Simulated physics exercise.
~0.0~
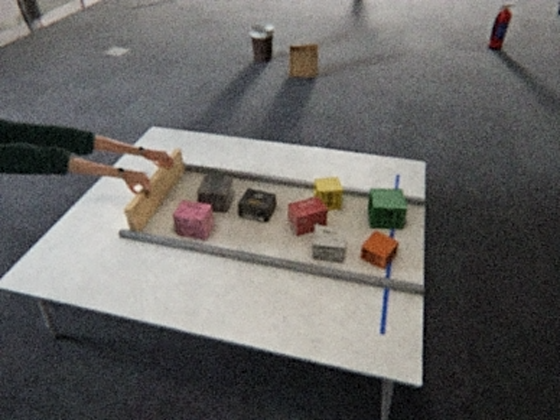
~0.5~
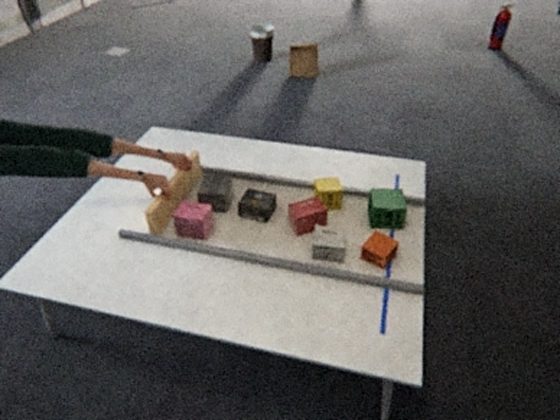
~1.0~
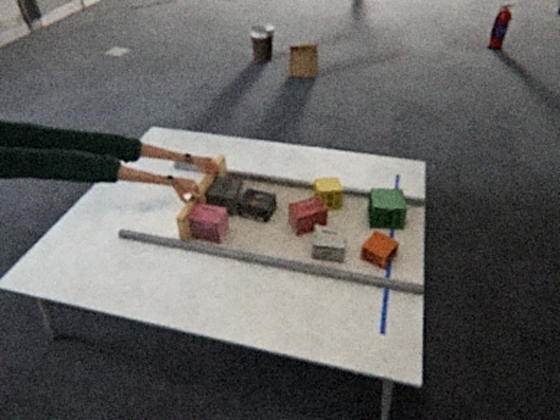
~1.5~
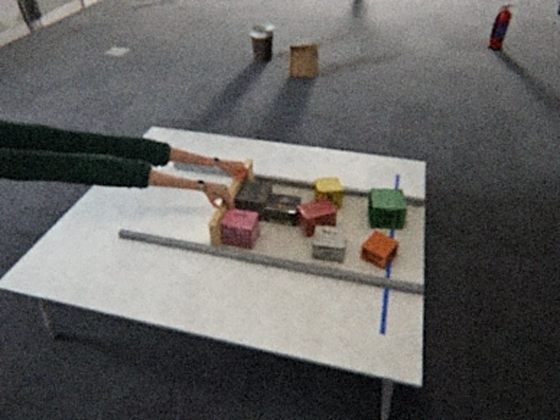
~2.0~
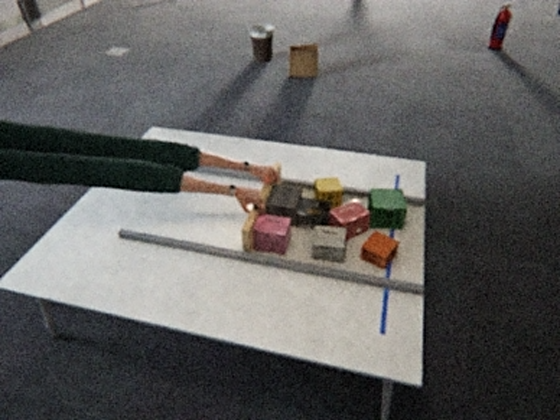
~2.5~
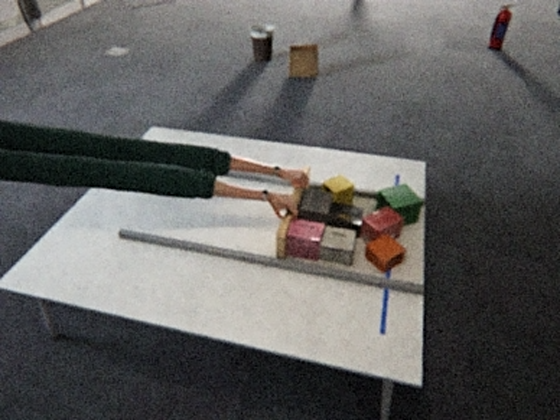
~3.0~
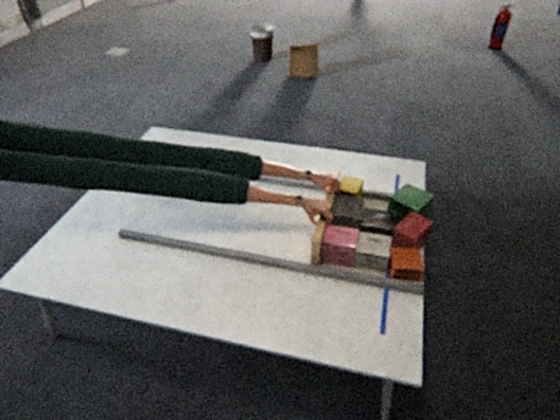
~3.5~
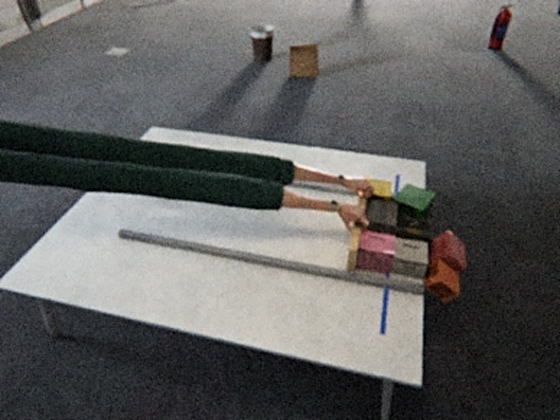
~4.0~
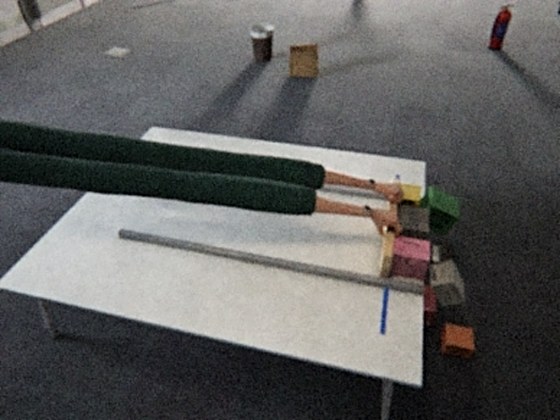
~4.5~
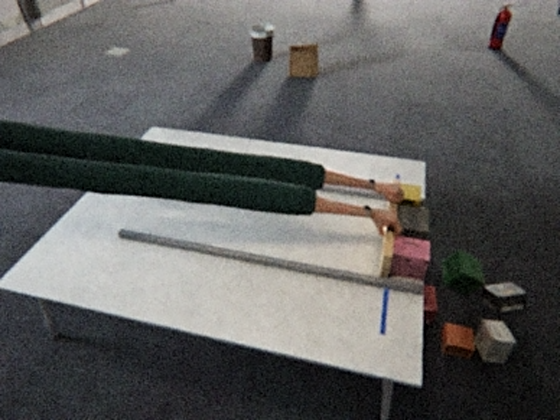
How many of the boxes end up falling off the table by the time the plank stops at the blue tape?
Five or more fall off, with the black, red, white, orange and green boxes all going over the right edge.
